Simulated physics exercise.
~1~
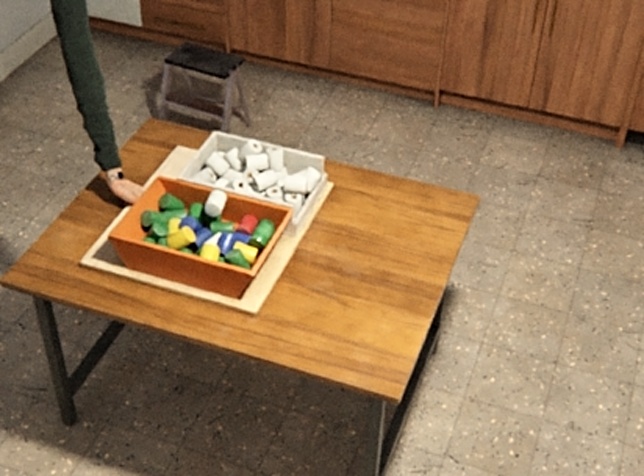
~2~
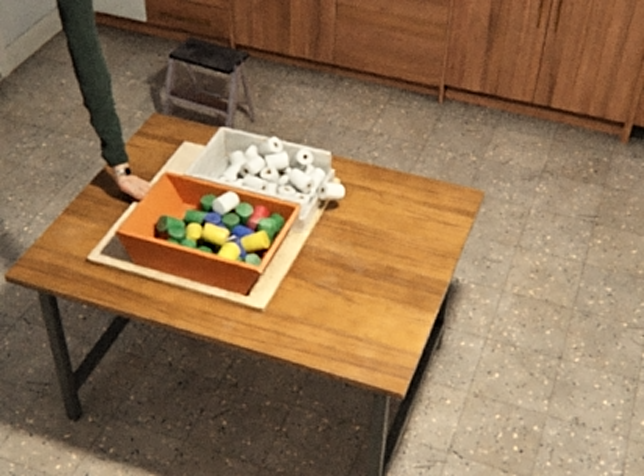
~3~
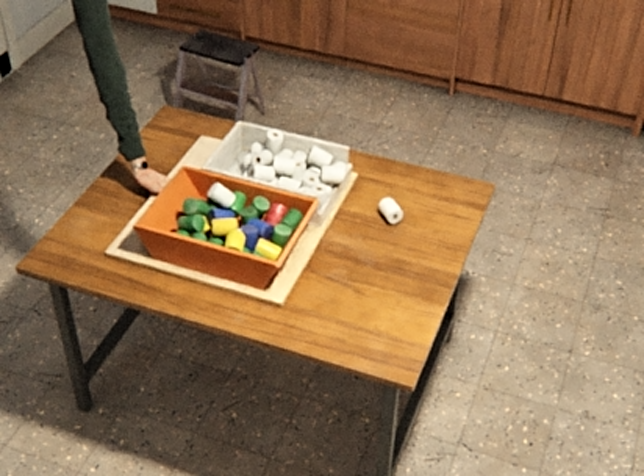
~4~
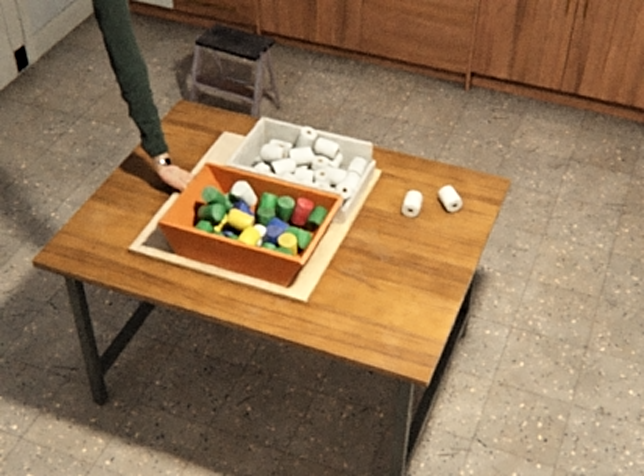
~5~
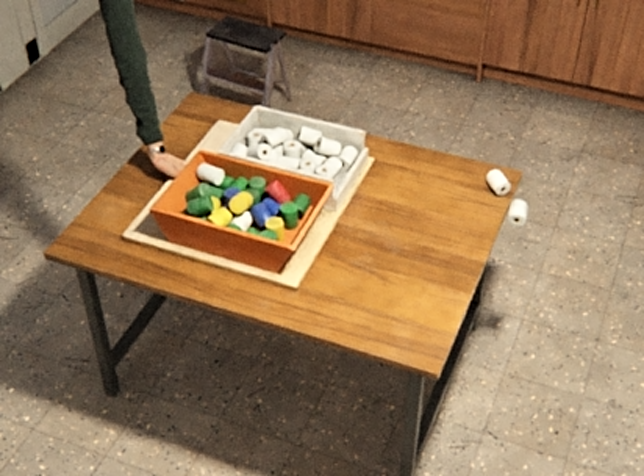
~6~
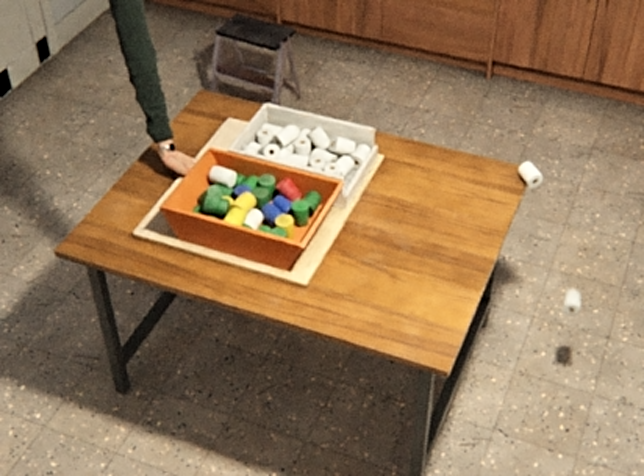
Two white rolls spilled out of the white tote and rolled right across a wooden table as a hand slid the board beneath it and an orange tote of colorful pieces back and forth; one dropped toward the floor, the other reached the table's edge.
